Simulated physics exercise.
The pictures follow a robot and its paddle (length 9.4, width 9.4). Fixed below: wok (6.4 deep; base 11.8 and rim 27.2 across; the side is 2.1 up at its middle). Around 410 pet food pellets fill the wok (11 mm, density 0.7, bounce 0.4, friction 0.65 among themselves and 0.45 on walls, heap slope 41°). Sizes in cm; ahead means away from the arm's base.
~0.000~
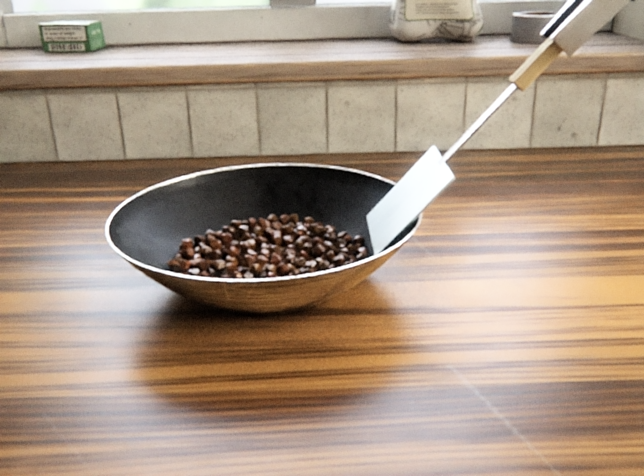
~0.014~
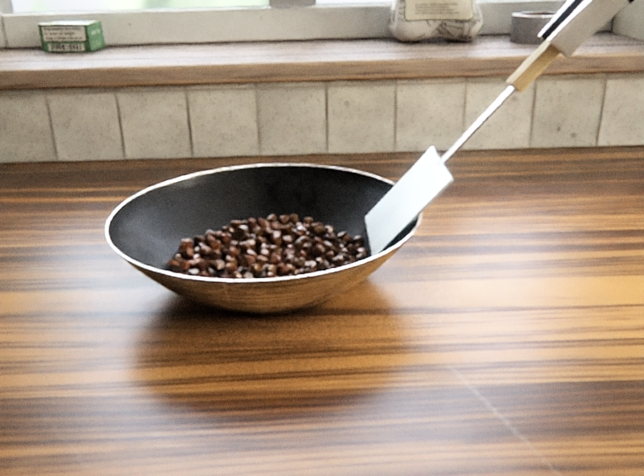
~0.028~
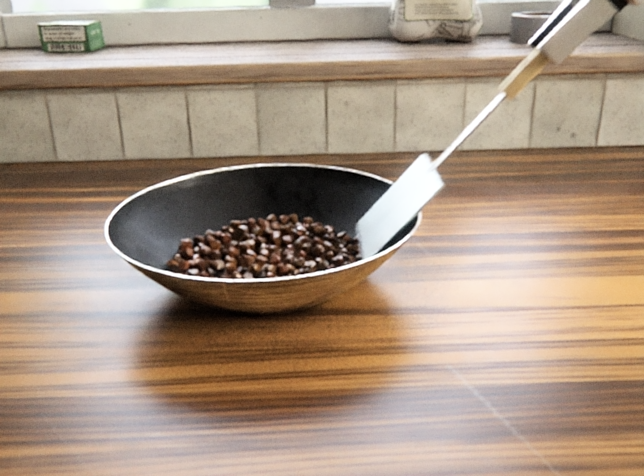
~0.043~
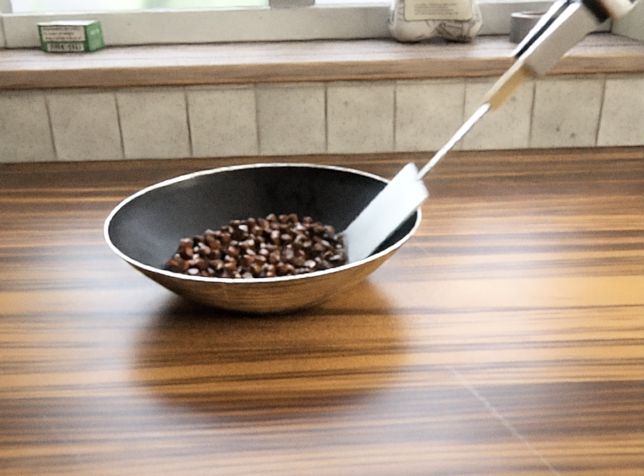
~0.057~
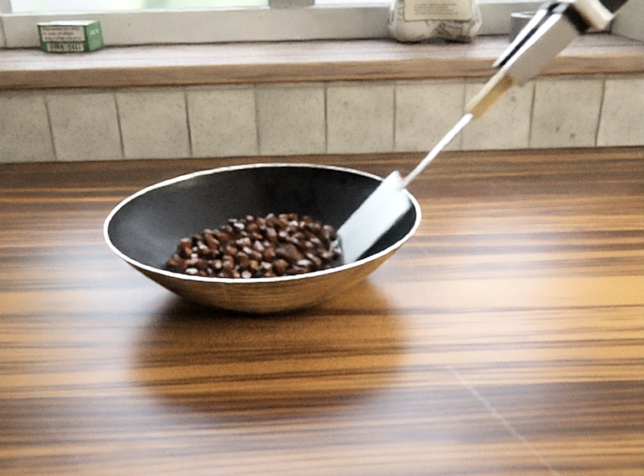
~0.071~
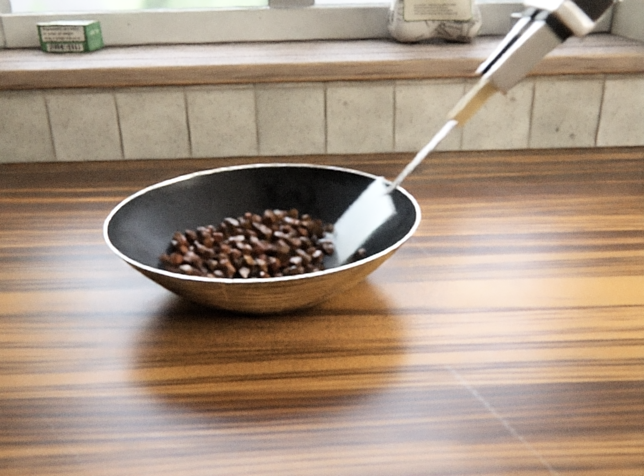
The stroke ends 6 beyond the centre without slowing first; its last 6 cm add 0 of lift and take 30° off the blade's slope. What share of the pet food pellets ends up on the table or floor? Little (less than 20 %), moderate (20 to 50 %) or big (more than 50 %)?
Answer: Little; less than 20 % of the pet food pellets finish on the table or floor.
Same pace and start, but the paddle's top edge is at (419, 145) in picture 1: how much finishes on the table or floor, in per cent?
Some 10 per cent.
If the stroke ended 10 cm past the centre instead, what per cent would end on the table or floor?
It would be near 50 per cent.
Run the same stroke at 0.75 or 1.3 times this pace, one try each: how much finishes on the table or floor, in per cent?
About 10 and 5 per cent.
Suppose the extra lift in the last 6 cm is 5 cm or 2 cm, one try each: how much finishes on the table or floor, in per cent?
Some 15 and 15 per cent.
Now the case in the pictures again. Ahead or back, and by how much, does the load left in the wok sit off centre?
Some 6.0 cm ahead.
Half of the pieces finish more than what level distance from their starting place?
Some 7 cm.
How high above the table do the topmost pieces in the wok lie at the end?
Roughly 7.5 cm.
After 0.11 s, sloping 48°, highest piece 6 above the table; 413 in the wok.
After 0.14 s, sloping 36°, highest piece 8 above the table; 412 in the wok, 1 on the blade or in flight.
After 0.36 s, sloping 18°, highest piece 7 above the table; 371 in the wok, 35 on the table or floor, 7 on the blade or in flight.
After 1.41 s, sloping 18°, highest piece 7 above the table; 370 in the wok, 43 on the table or floor.
At rest, 370 in the wok, 43 on the table or floor. That is 10 % on the table or floor.
